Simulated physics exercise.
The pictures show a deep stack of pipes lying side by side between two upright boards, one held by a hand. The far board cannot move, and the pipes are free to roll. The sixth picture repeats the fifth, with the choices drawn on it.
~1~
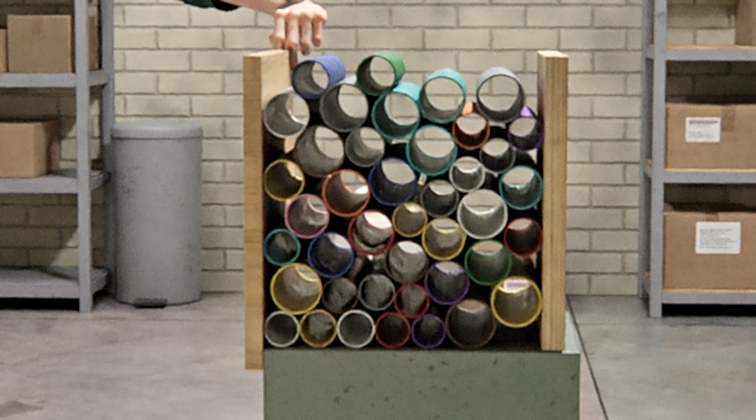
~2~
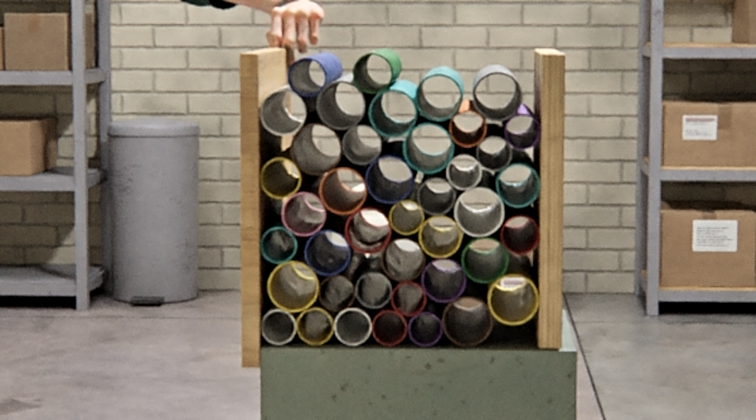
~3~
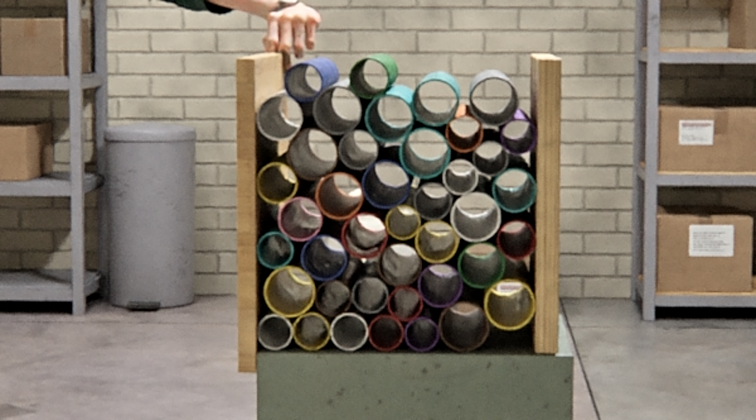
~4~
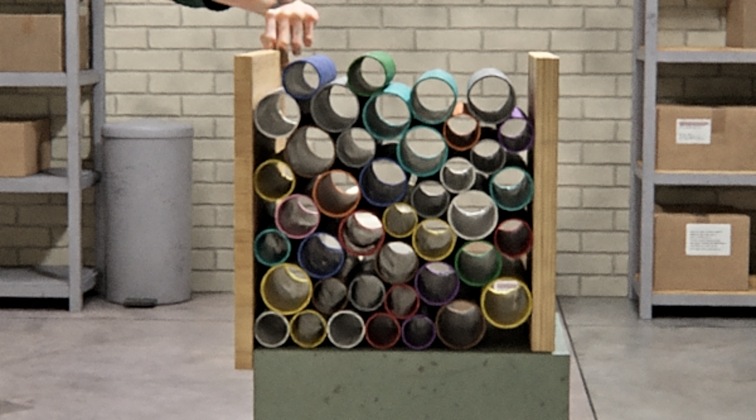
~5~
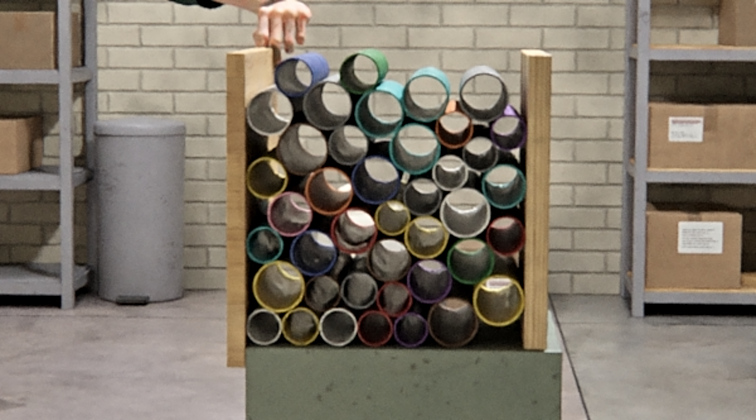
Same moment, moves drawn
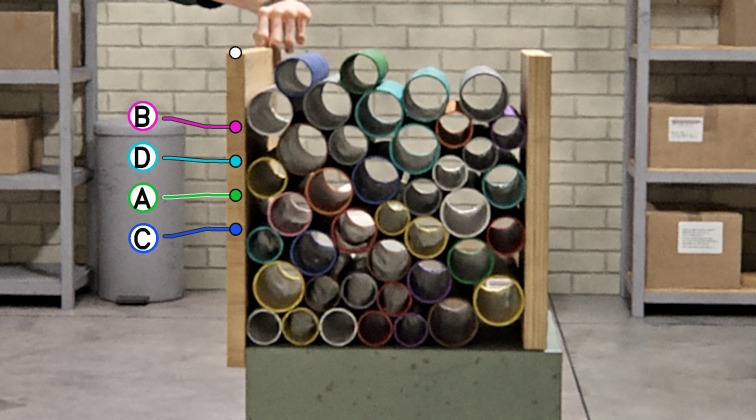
We see many coloured pipes stacked between two upright wooden boards on a green block, with a hand resting at the top of the left board; the view shifts slightly, while the pipes, boards and hand show little or no movement.
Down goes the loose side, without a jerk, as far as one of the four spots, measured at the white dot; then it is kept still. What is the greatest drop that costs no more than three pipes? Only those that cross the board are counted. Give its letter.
Slide it to A.
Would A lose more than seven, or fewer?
Fewer than seven.
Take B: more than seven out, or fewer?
Fewer than seven.
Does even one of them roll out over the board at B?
No, at B.
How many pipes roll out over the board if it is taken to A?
The count is two.
On the copy, A at (235, 195); B at (235, 127); C at (236, 229); D at (235, 161); the white dot at (235, 52).
On A. First, top of the board (246, 119).
Then, top of the board (246, 193).
Finally, top of the board (246, 195), two out over the board.
By contrast, B none out over the board; C more than three out over the board; D none out over the board.
